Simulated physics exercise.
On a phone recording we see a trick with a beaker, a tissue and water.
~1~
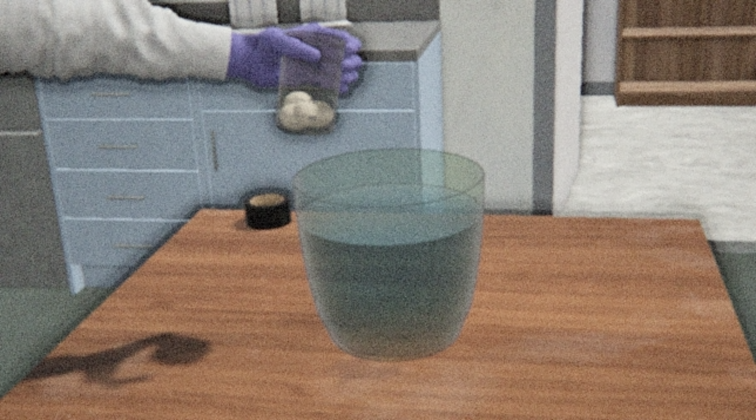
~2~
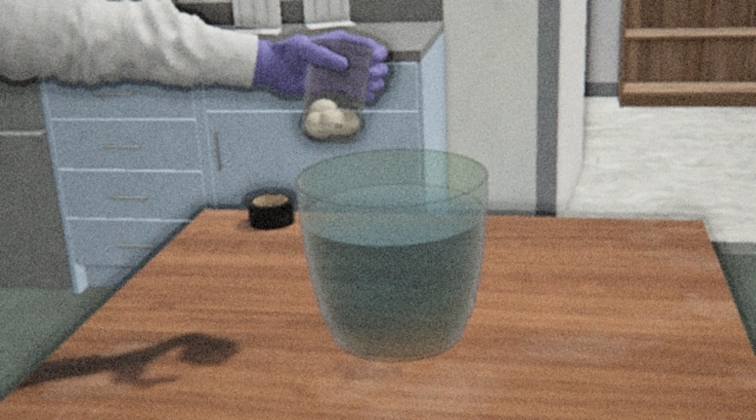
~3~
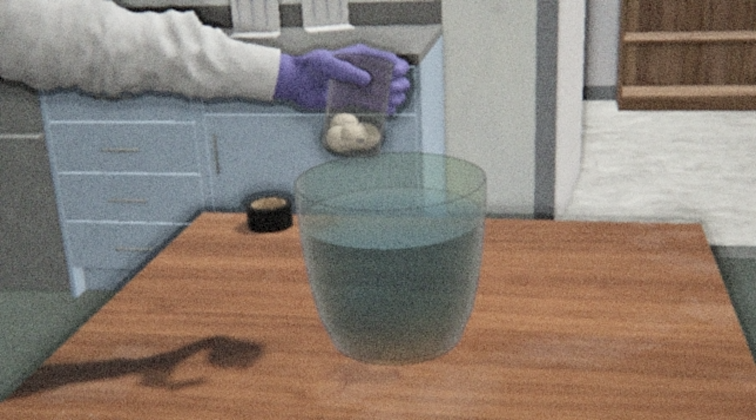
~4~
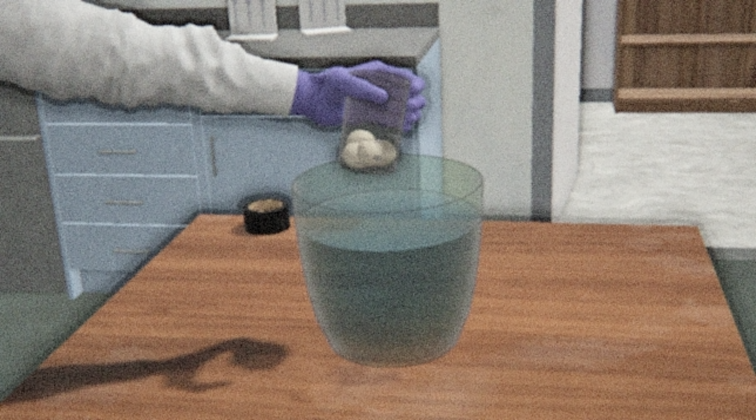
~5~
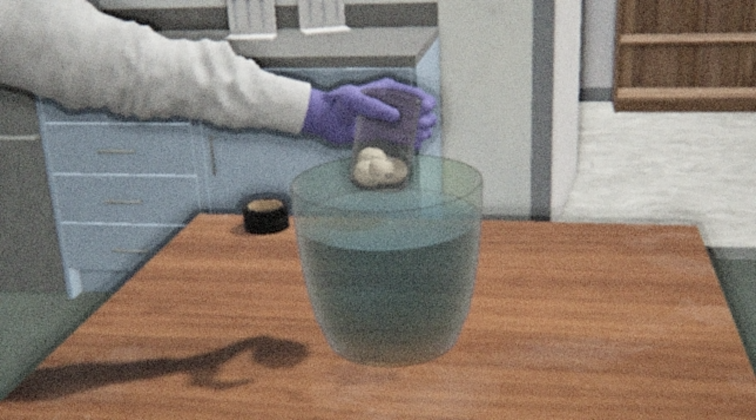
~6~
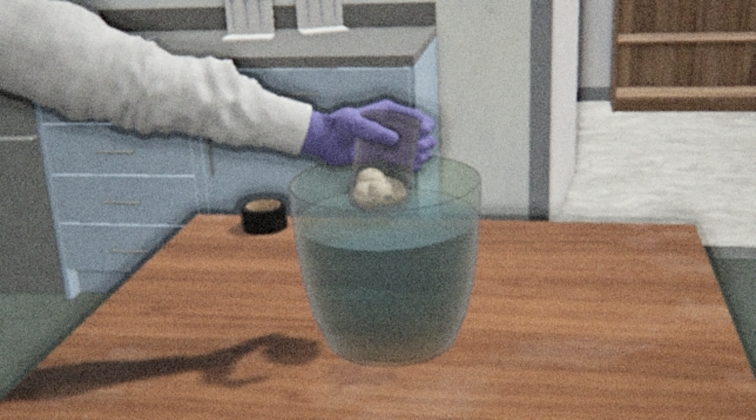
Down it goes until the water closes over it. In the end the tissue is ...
Wet through.
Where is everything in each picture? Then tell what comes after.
Beaker (310, 82) mouth up; above the basin, in the first frame.
Beaker (336, 90) mouth up; tissue (332, 122); coming down, in the second frame.
Beaker (357, 104) mouth up; lower, in the third frame.
Beaker (373, 121) mouth up; tissue (369, 153); lower still, in the fourth frame.
Beaker (385, 139) mouth up; close to the surface, in the fifth frame.
Beaker (384, 161) mouth up; tissue (379, 192); just over the surface, in the sixth frame.
Soon after, the beaker enters the water.
Later, water pours in as the air escapes.
In the end, the beaker is under, flooded, and the tissue is wet.
